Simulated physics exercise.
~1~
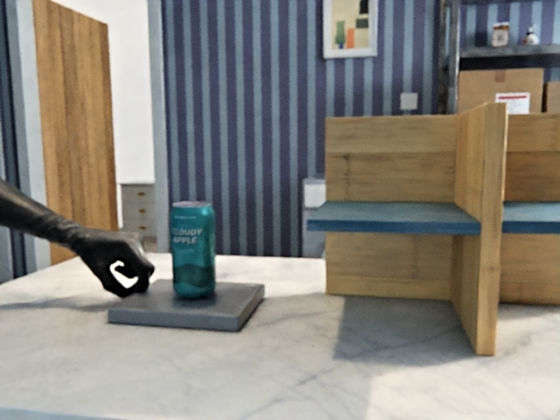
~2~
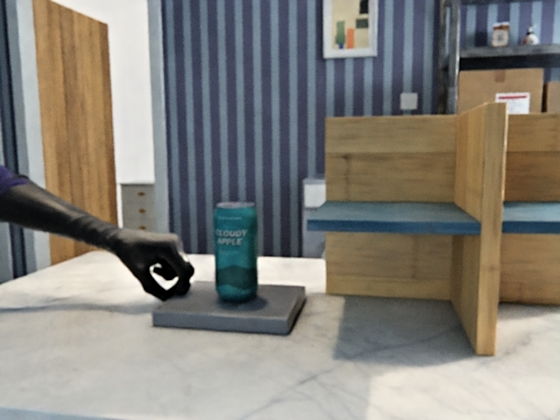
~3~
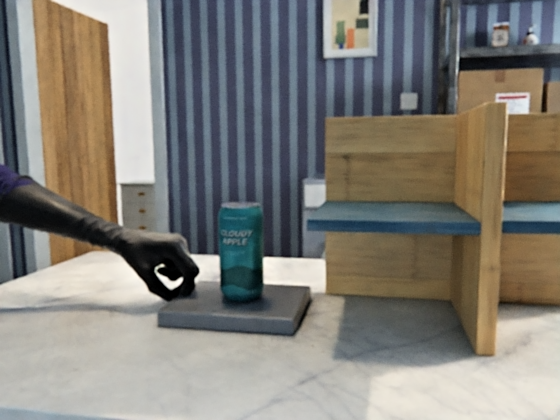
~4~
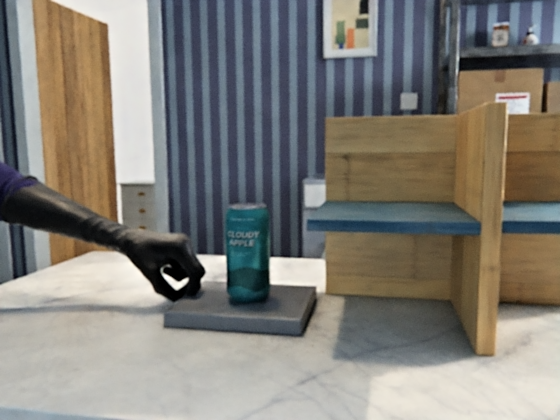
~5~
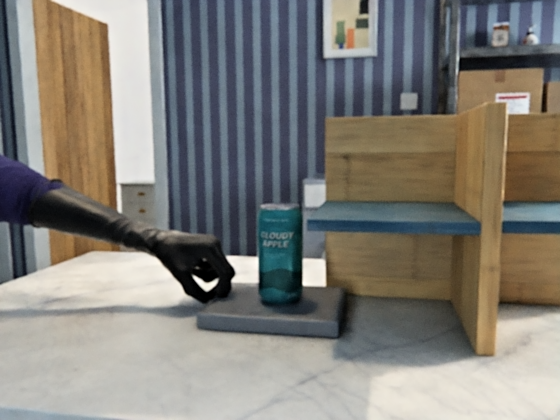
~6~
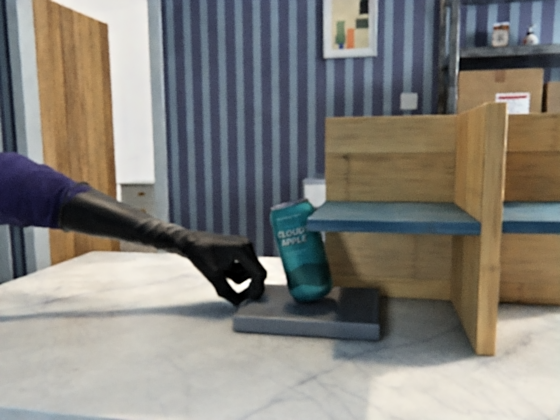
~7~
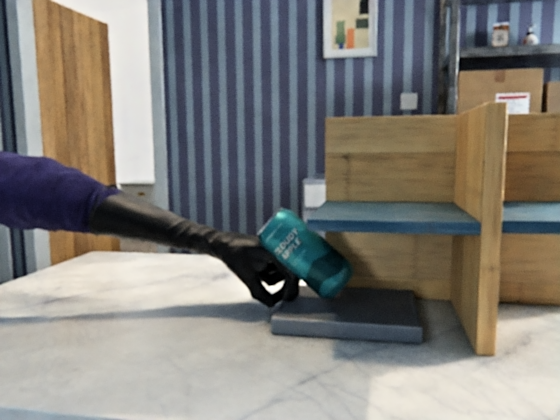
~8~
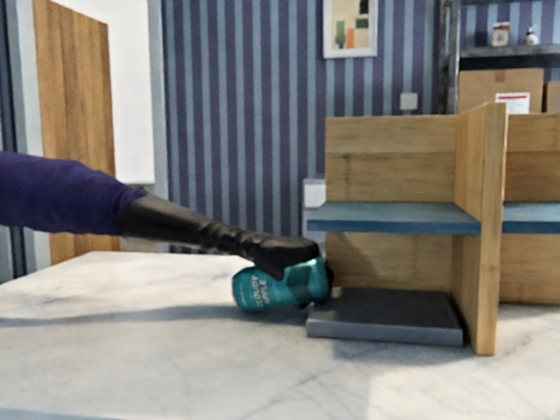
Turquoise can riding a grey tray pushed right by a black-gloved hand, striking a low shelf, tipping and ending on its side.
